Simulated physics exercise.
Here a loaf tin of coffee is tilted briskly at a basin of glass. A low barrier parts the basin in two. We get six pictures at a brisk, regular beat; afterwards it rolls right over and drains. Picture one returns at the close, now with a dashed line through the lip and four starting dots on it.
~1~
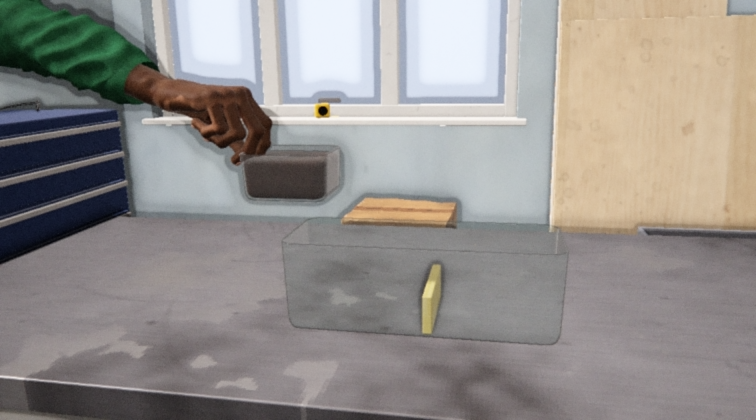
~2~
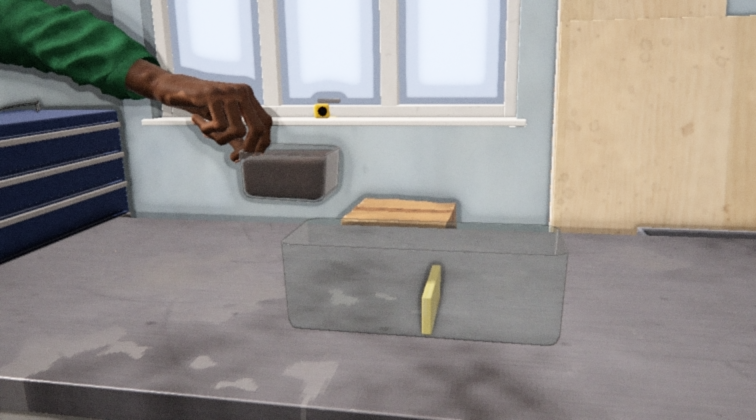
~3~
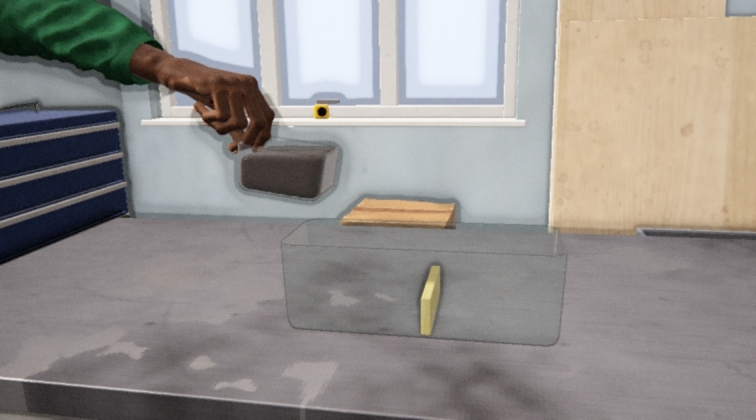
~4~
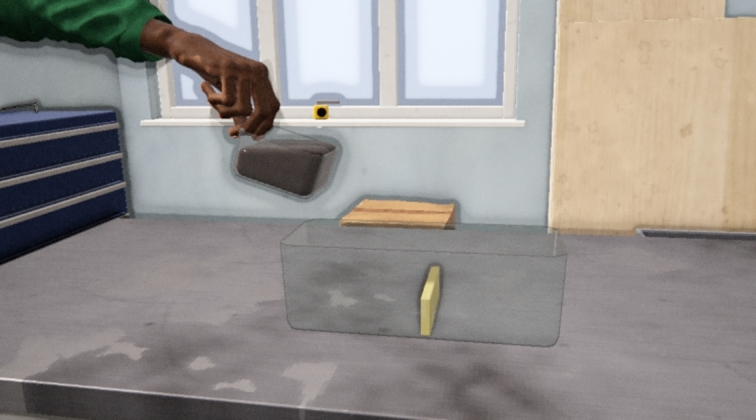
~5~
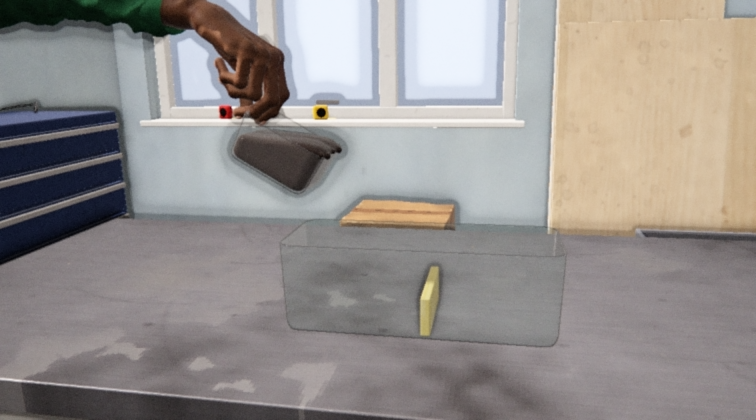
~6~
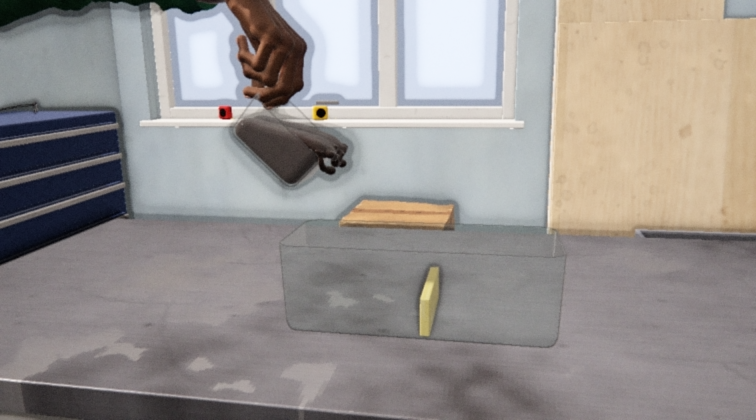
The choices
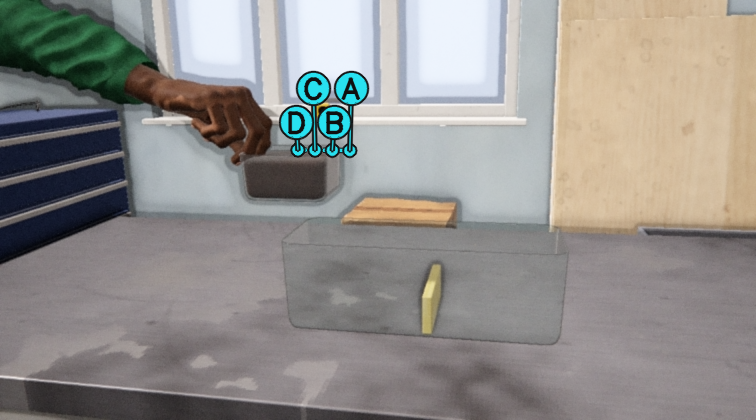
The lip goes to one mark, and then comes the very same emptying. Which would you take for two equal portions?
Take A.
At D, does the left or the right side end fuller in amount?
The left one.
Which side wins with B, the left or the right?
The left one.
On the marked copy, A at (349, 150); B at (332, 150); C at (314, 150); D at (297, 150).
For place A, about 43 % ends left of the wall and 55 % right of it.
For place B, about 82 % ends left of the wall and 12 % right of it; 6 % is lost outside.
For place C, about 89 % ends left of the wall and 6 % right of it; 5 % is lost outside.
For place D, about 86 % ends left of the wall and 5 % right of it; 9 % is lost outside.
